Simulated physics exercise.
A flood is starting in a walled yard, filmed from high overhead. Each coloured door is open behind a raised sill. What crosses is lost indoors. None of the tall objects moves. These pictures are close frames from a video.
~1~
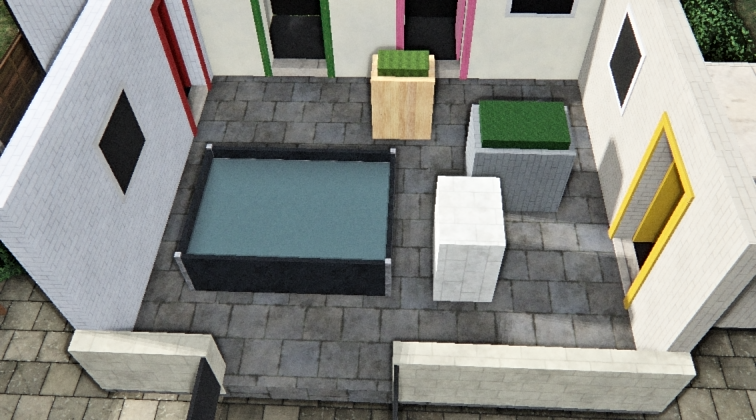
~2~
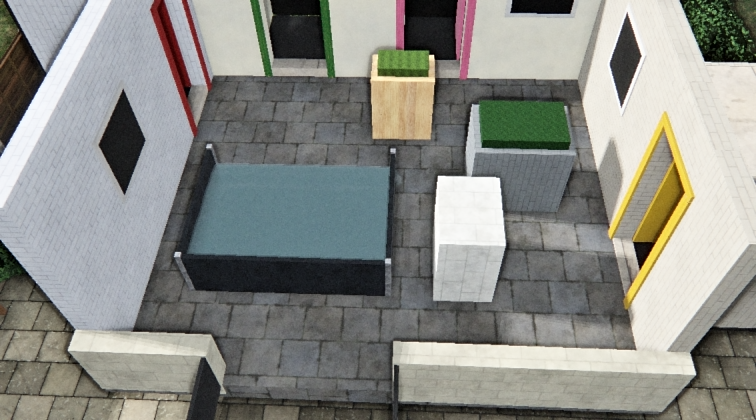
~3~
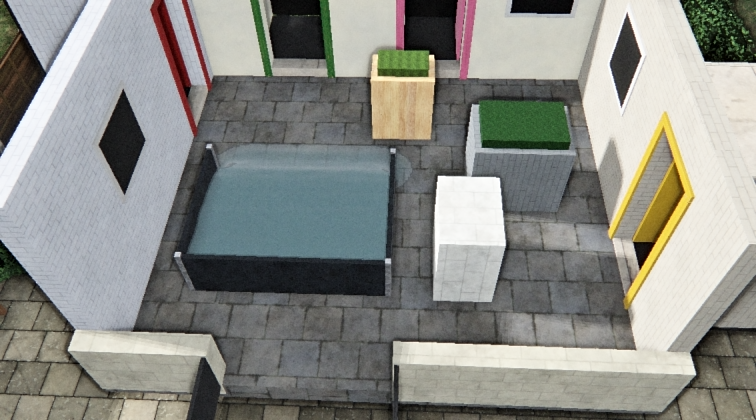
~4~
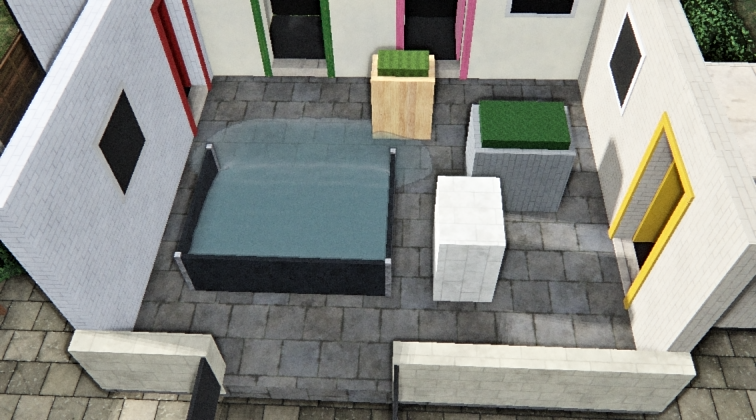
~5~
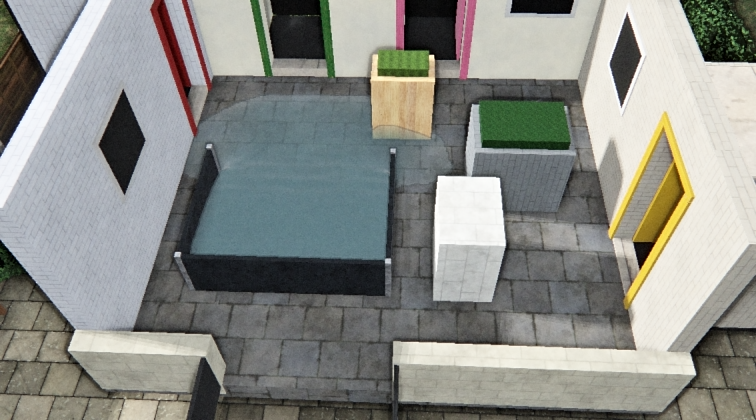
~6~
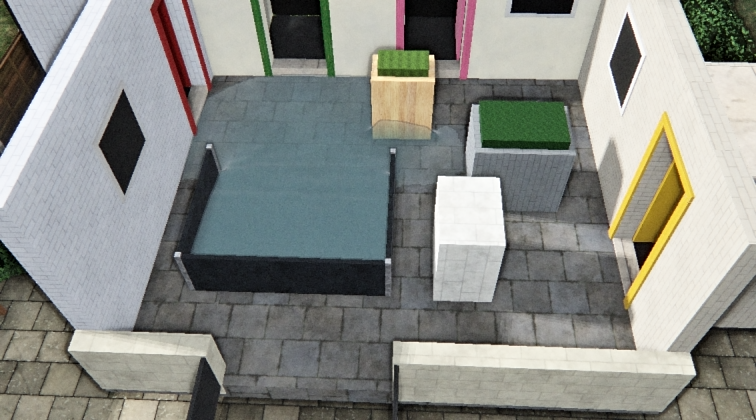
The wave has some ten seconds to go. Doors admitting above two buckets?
In order: Red door: Too much gets in there; pink door: Not too much gets in there; yellow door: Not too much gets in there; green door: Too much gets in there.
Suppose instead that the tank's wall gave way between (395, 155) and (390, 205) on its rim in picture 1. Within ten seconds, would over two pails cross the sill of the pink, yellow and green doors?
In that case the pink door overshoots, while the yellow door overshoots and the green door undershoots.
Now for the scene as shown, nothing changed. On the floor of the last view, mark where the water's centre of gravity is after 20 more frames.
It is near (339, 146).
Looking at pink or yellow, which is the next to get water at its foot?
Result: The door marked pink is first.
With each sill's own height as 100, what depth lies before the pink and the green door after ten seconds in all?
First around 40 percent, second around 40 percent.
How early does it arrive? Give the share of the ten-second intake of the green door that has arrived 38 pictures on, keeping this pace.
That share would be near 100 %.
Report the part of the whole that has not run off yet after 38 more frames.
Estimate: Near 82 %.
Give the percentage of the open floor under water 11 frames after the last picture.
50 %, roughly.
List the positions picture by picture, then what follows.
The first frame shows the tank at (293, 205) is whole and still.
In the second frame, water pours out on the tank's far side and has run to (398, 183).
In the third frame, water pours out on the tank's far side and has run to (403, 161).
In the fourth frame, water pours out on the tank's far side and has run to (412, 140).
In the fifth frame, the front is at (221, 114), out from the gap on the tank's far side.
In the sixth frame, the front is at (269, 76), out from the gap on the tank's far side.
A moment on, water covers 35 % of the floor; the red door wet at the sill, nothing in, the pink door wet at the sill, nothing in, the yellow door not reached, the green door far over two buckets in.
Next, water covers 50 % of the floor; the red door over two buckets in, the pink door wet at the sill, nothing in, the yellow door not reached, the green door far over two buckets in.
Then, water covers 60 % of the floor; the red door far over two buckets in, the pink door wet at the sill, nothing in, the yellow door wet at the sill, nothing in, the green door far over two buckets in.
Later, water covers 90 % of the floor; the red door far over two buckets in, the pink door wet at the sill, nothing in, the yellow door wet at the sill, nothing in, the green door far over two buckets in.
In the end, water covers 95 % of the floor; the red door far over two buckets in, the pink door wet at the sill, nothing in, the yellow door under two buckets in, the green door far over two buckets in.
